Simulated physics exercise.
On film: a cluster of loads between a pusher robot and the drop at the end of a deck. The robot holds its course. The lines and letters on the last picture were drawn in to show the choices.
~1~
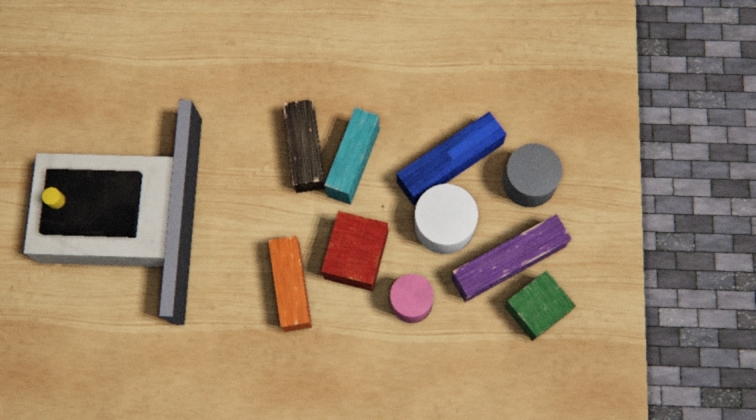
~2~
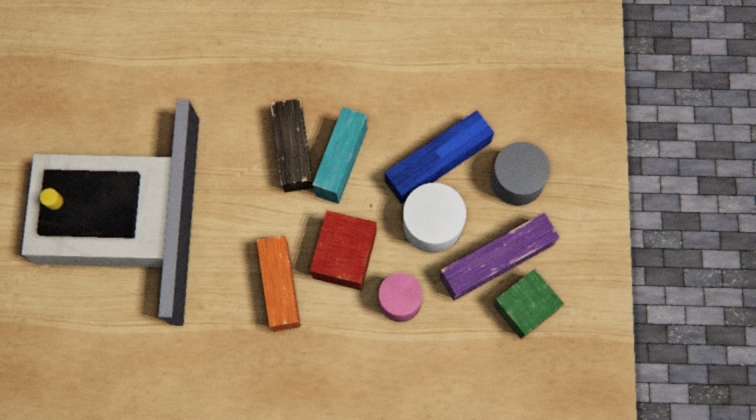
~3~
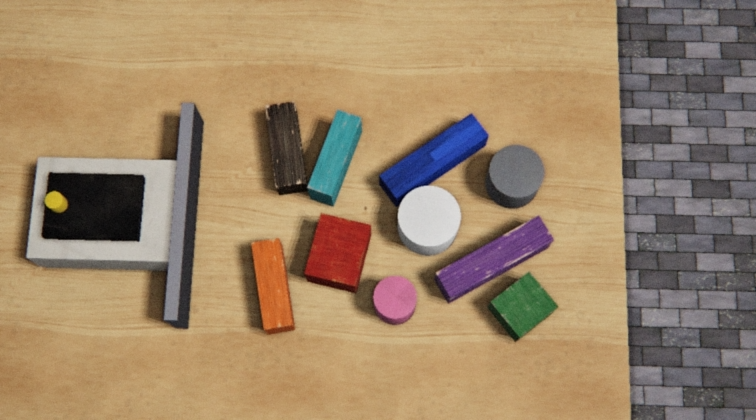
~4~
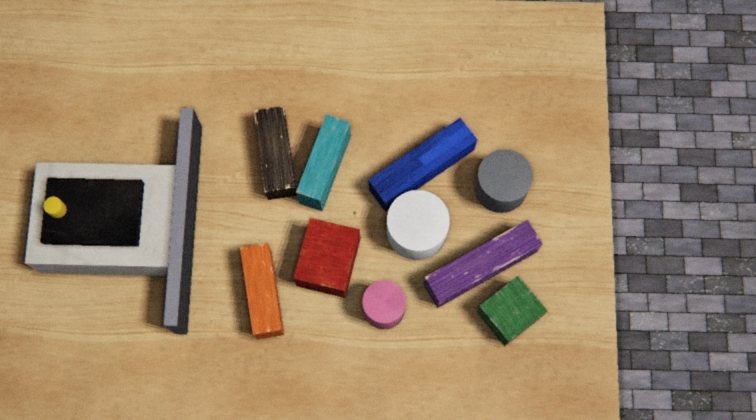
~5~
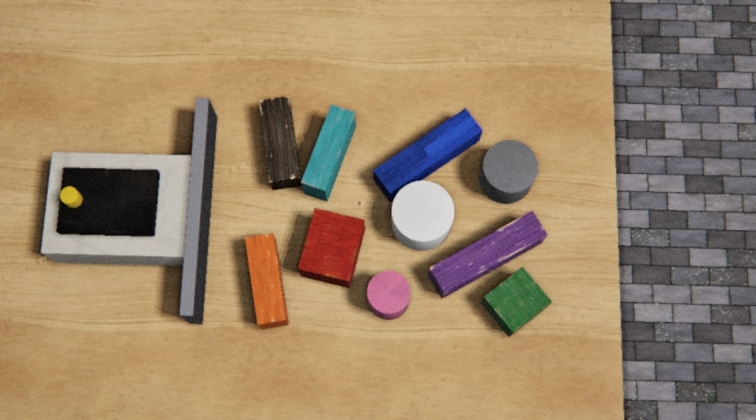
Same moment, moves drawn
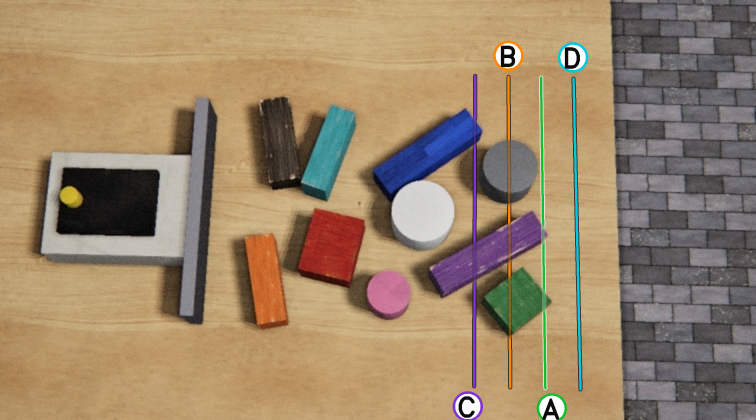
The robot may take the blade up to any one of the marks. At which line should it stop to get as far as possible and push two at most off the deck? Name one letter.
Up to line B.
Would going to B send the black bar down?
By then, no.
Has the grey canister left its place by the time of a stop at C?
Yes.
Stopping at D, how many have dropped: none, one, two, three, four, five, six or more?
In all, six or more.
On the copy, A at (543, 227); B at (509, 226); C at (475, 225); D at (577, 228).
On B. First, robot (229, 205); pink canister (395, 300); orange bar (329, 284).
Then, robot (343, 208); grey canister (541, 157); purple bar (539, 258).
Finally, robot (431, 210); grey canister over the edge; purple bar (632, 261); one fallen.
By contrast, A drops four; C is within the limit but short; D drops eight.
